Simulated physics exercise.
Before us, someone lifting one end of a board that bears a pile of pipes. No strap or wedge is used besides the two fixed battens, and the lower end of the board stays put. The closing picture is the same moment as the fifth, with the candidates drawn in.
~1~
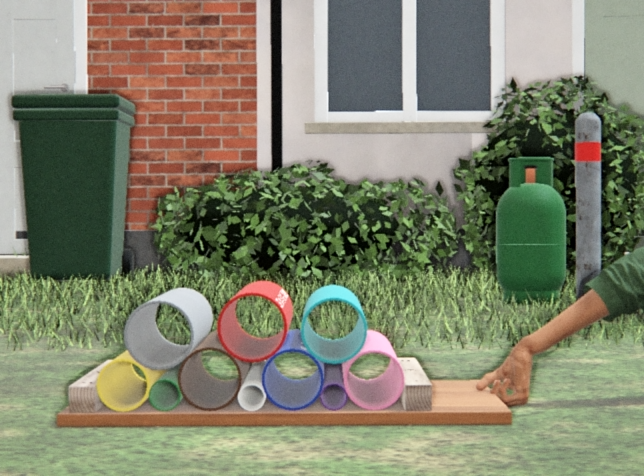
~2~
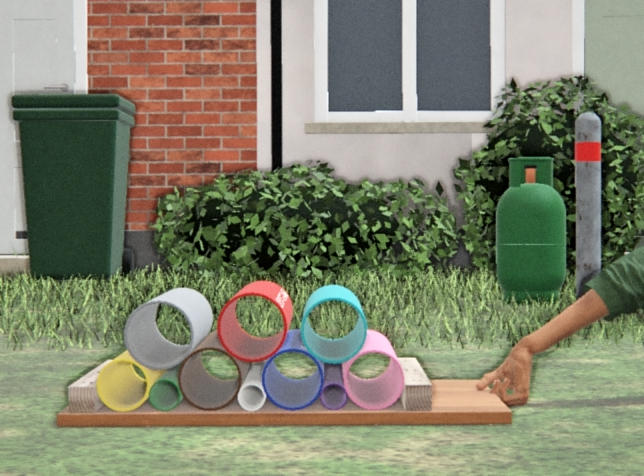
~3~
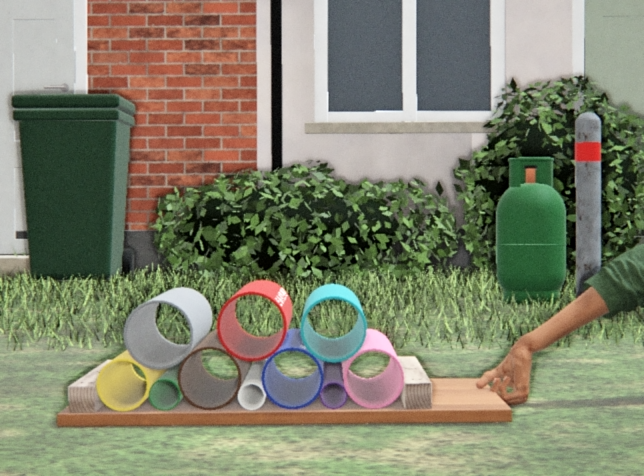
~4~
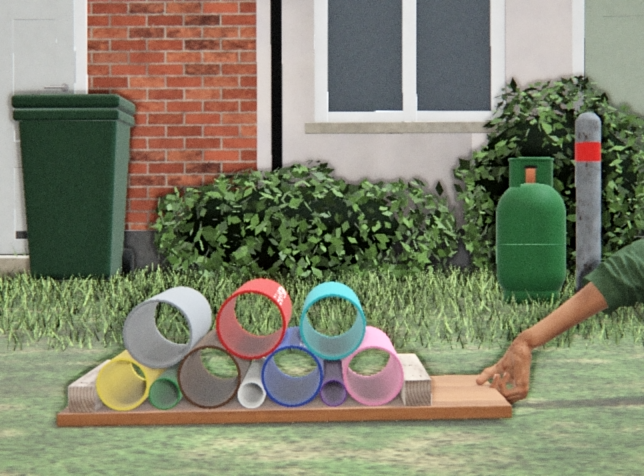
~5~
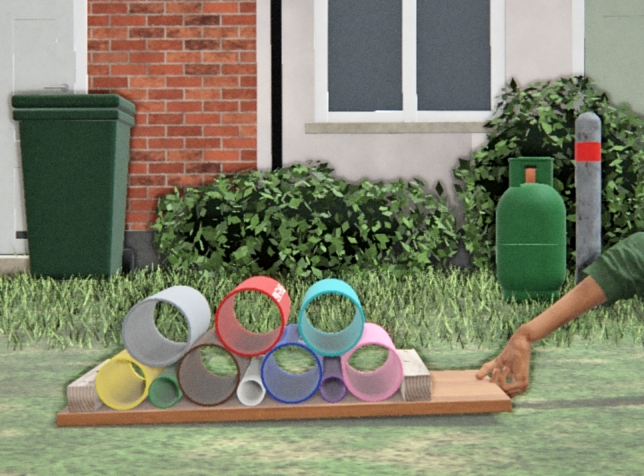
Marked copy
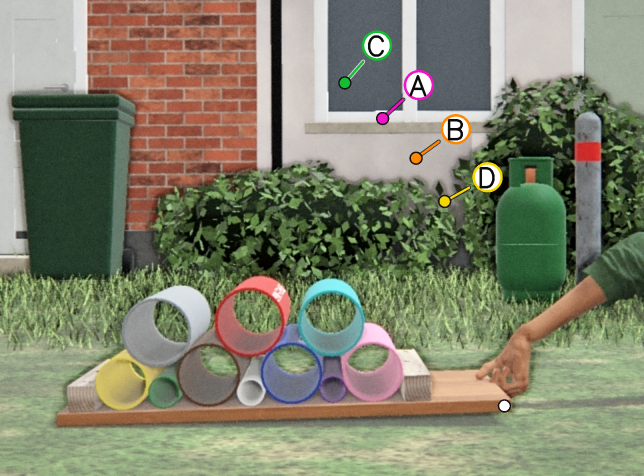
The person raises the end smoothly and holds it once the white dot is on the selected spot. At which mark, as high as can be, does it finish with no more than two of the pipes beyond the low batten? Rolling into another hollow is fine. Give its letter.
Lift it to B and no more.
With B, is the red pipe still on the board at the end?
Yes, with B.
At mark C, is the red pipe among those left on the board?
No.
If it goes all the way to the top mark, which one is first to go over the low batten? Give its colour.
The grey one.
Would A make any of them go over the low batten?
At A: Yes.
On the copy, A at (383, 118); B at (416, 158); C at (345, 83); D at (445, 201); the white dot at (505, 406).
On B. First, board at 20°.
Then, board at 36°.
Finally, board at 36°, one over the low batten (grey).
By contrast, A three over the low batten (grey, red, turquoise); C three over the low batten (grey, red, turquoise); D none over the low batten.
